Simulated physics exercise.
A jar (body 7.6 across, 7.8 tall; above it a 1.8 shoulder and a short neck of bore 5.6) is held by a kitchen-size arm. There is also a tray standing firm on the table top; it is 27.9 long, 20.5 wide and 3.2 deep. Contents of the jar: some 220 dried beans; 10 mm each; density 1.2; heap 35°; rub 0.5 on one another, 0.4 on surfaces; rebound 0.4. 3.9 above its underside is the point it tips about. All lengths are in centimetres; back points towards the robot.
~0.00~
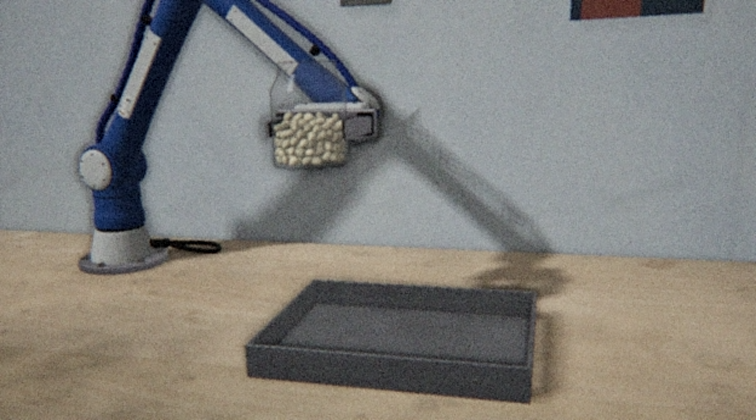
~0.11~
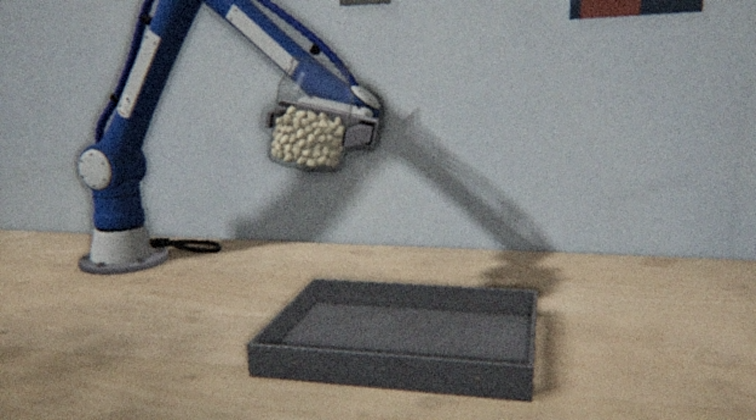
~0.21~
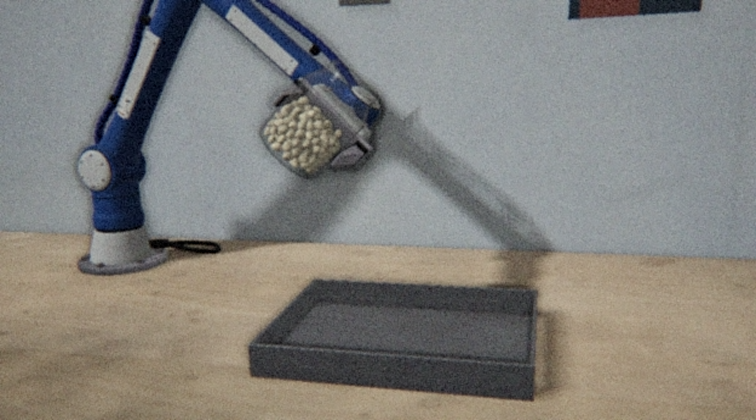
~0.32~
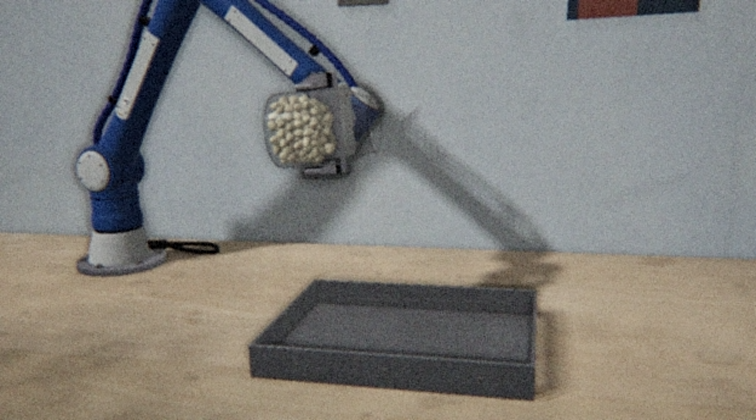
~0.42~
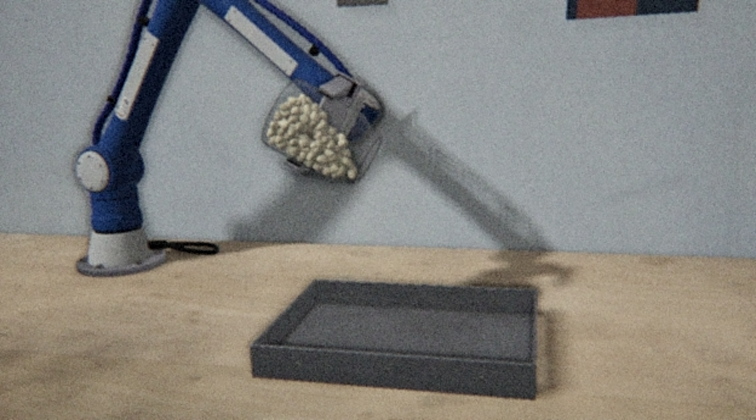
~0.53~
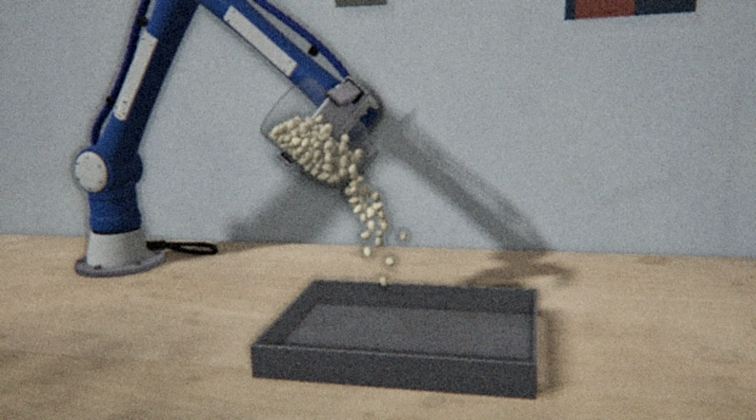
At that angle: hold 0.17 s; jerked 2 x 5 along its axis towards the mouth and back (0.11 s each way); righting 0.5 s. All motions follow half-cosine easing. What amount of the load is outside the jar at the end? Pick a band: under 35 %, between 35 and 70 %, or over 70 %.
Over 70 %.
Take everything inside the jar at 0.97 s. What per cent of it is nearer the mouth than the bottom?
About 100 %.
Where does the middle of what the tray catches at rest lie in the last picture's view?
The centre sits around (441, 338).
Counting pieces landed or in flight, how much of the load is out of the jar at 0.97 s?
Up to this moment it's close to 75 per cent gone.
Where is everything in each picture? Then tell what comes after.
Jar middle at (310, 129), upright; upper third of the load around (311, 126), from x 280 to 340, top at y 115; 220 in the jar, in the first frame.
Jar middle at (311, 128), tipped 13°; upper third of the load around (307, 126), from x 275 to 340, top at y 110, in the second frame.
Jar middle at (311, 128), tipped 46°; upper third of the load around (298, 120), from x 270 to 340, top at y 100, in the third frame.
Jar middle at (311, 129), tipped 86°; upper third of the load around (298, 113), from x 275 to 330, top at y 100, in the fourth frame.
Jar middle at (312, 129), tipped 119°; upper third of the load around (299, 118), from x 270 to 355, top at y 100, in the fifth frame.
Jar middle at (312, 129), tipped 132°; upper third of the load around (301, 132), from x 275 to 405, top at y 120; 197 in the jar, 23 in flight or on a rim, in the sixth frame.
After 0.97 s, tipped 132°, highest piece 21 above the table; 131 in the tray, 52 in the jar, 37 in flight or on a rim.
After 1.42 s, tipped 54°, highest piece 25 above the table; 217 in the tray, 3 in the jar.
After 1.84 s, upright, highest piece 22 above the table; 217 in the tray, 3 in the jar.
After 2.54 s, upright, highest piece 22 above the table; 217 in the tray, 3 in the jar.
At rest, 217 in the tray, 3 in the jar. That is 99 % outside the jar.
